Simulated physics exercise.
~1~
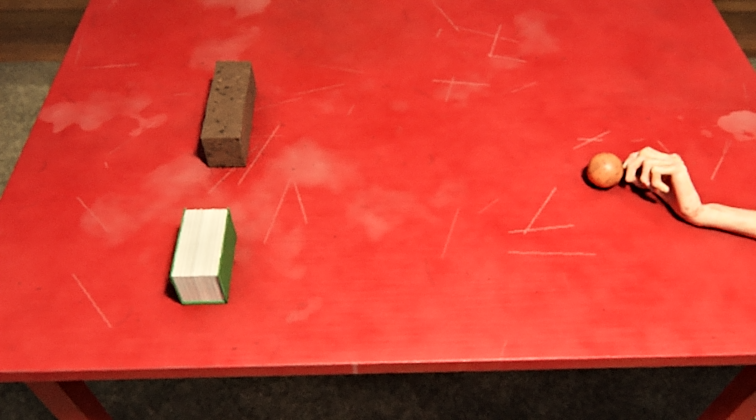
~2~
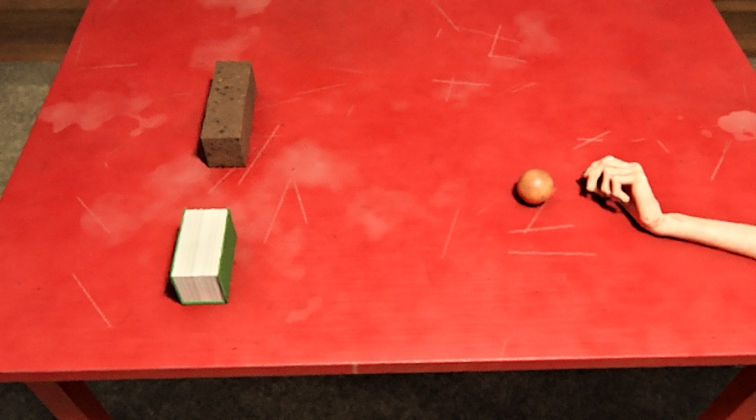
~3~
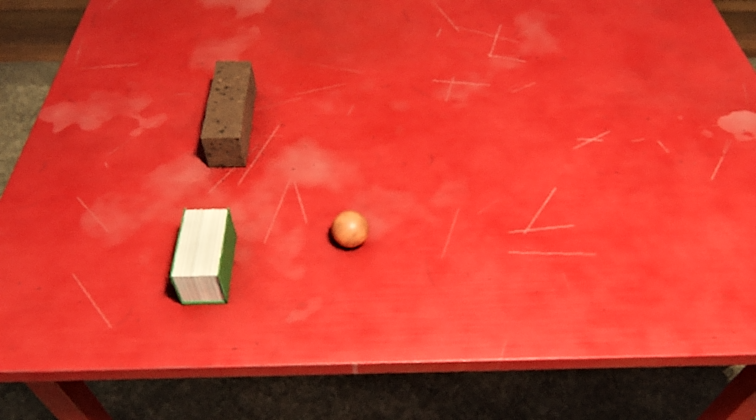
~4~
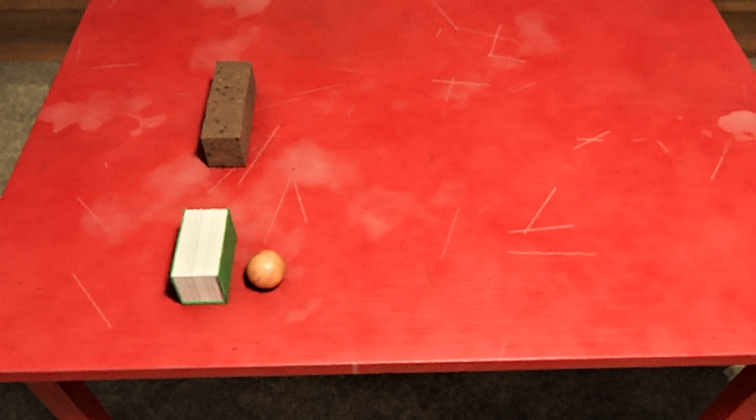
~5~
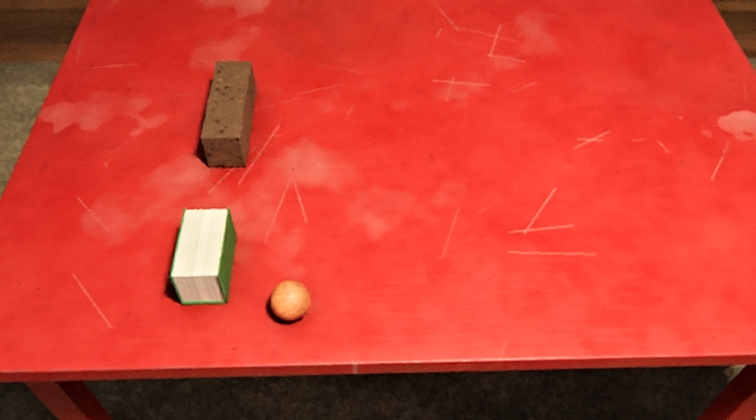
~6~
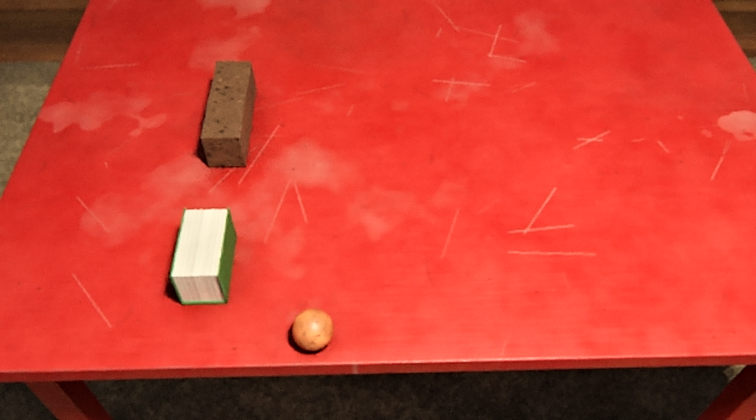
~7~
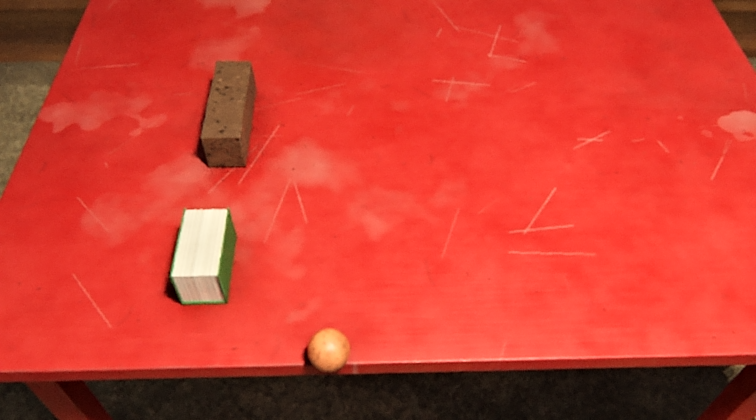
On a scratched red table, a hand sent an orange ball rolling left toward the gap between a brown brick and a green book, but it struck the book, bounced back to the right, and rolled down to the table's near edge.
